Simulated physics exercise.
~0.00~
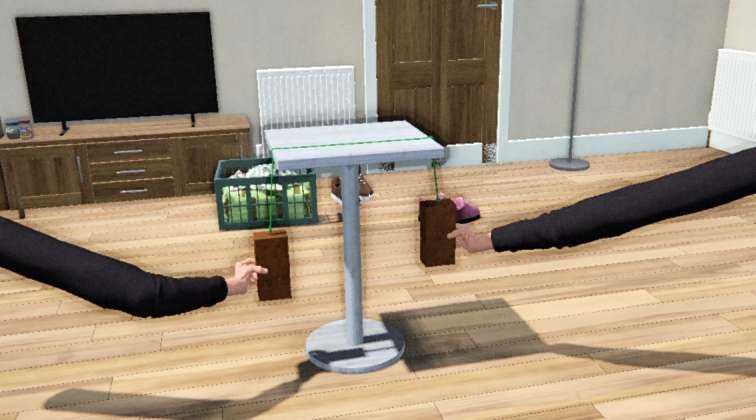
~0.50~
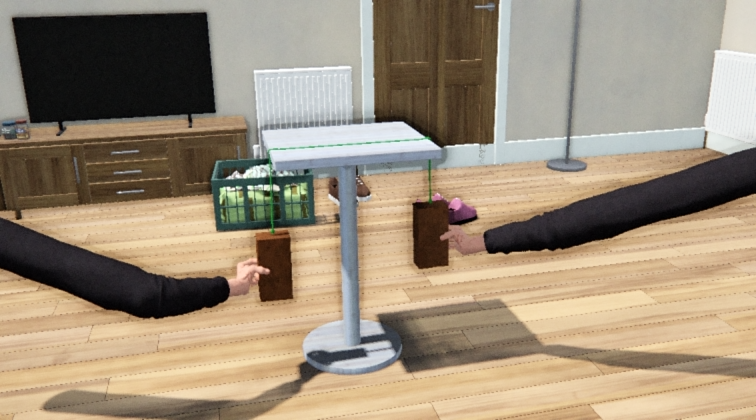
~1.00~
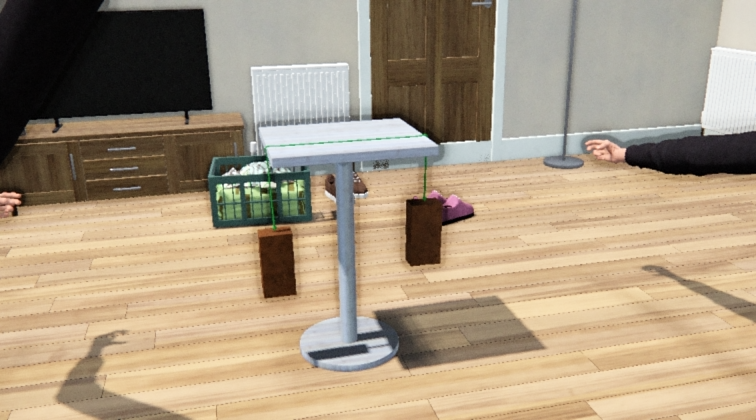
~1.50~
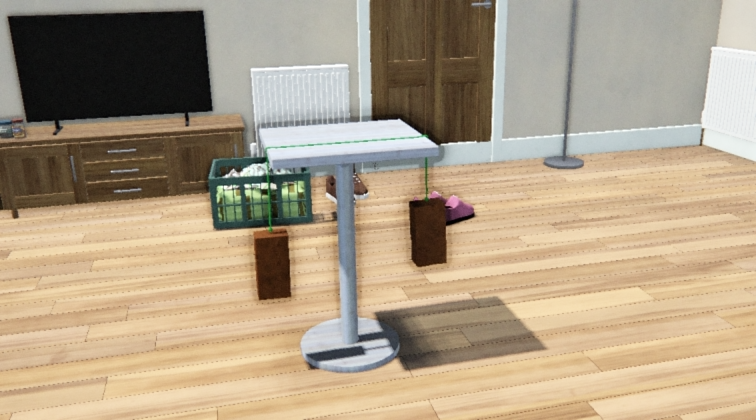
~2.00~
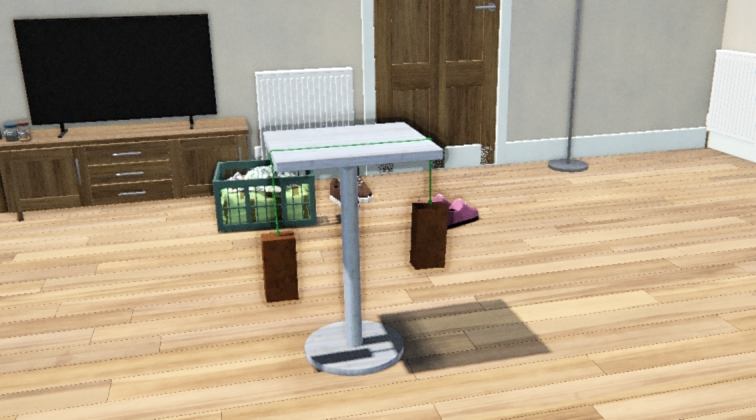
In a living room with a wooden floor, two hands steadied a pair of brown bricks hanging from a green ribbon draped over a small grey table, then let go and drew away, and the bricks swayed slightly but stayed level.
